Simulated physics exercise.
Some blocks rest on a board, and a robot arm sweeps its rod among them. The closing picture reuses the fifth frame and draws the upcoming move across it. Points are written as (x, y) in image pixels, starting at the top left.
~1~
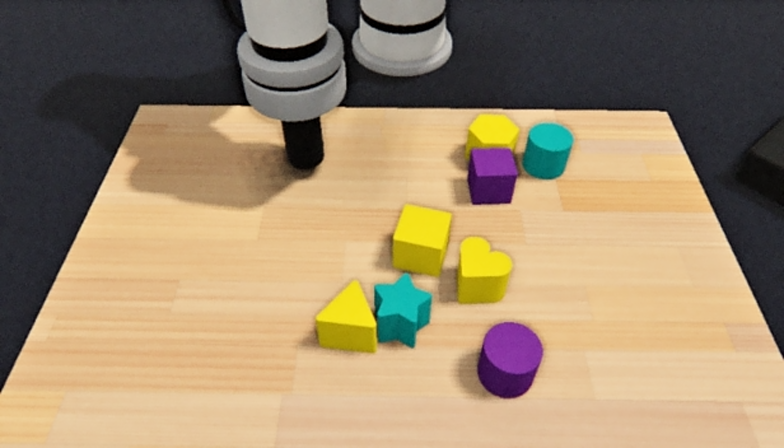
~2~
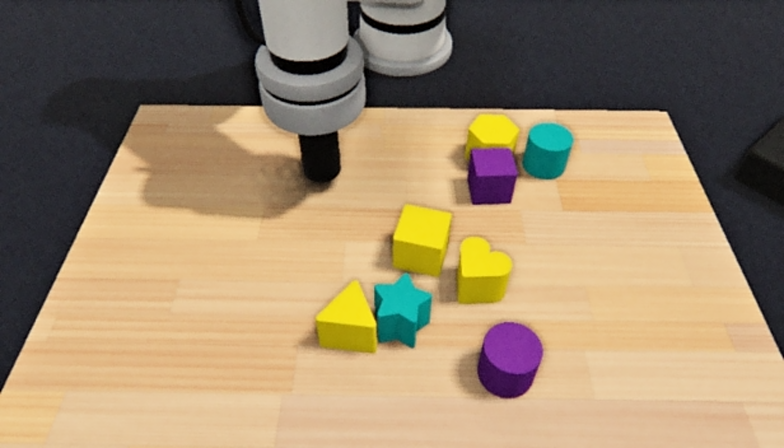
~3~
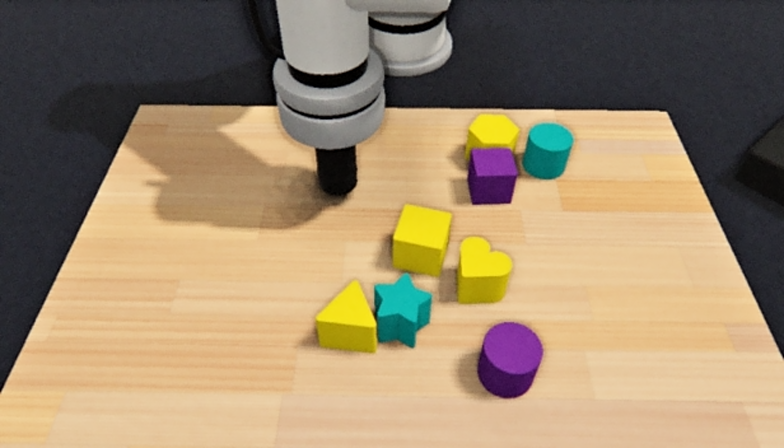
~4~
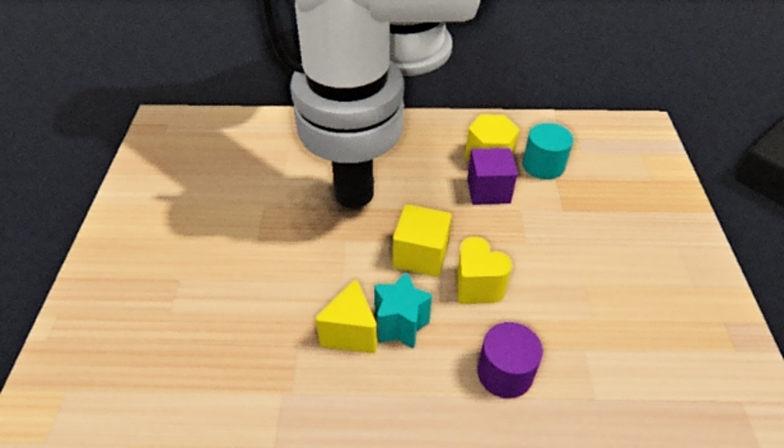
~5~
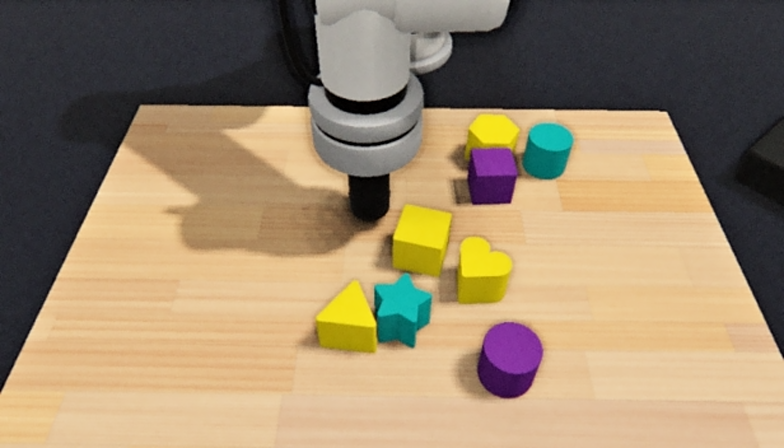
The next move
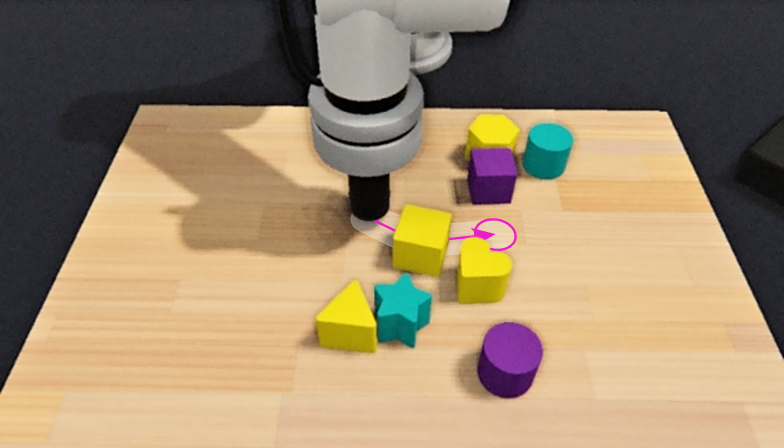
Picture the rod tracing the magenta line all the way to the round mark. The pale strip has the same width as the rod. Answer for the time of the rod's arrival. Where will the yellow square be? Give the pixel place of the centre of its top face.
Most likely (459, 246).
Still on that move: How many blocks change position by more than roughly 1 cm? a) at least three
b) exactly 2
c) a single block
I'll go with b - exactly 2.
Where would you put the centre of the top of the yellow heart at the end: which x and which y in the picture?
In the picture, that point is around (505, 284).
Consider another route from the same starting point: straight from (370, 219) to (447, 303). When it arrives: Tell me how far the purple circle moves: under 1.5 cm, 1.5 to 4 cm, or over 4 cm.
Offset: Below 1.5 cm.
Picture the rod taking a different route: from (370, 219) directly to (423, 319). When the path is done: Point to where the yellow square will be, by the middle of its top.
So, by the moment the path ends, you'll find the top centre of the yellow square at (450, 242).
The drawn path runs from (370, 219) over (408, 236) and (452, 239) to (495, 234).
What follows on the original path. One third of the way, rod at (408, 225); yellow square at (438, 239), turned 20° clockwise; yellow heart at (485, 261).
Two thirds of the way, rod at (454, 228); yellow square at (458, 246), turned 65° clockwise; yellow heart at (505, 283), turned 15° anticlockwise.
At the end, rod at (498, 223); yellow square at (459, 246), turned 65° clockwise; yellow heart at (505, 284), turned 15° anticlockwise; purple square not moved.
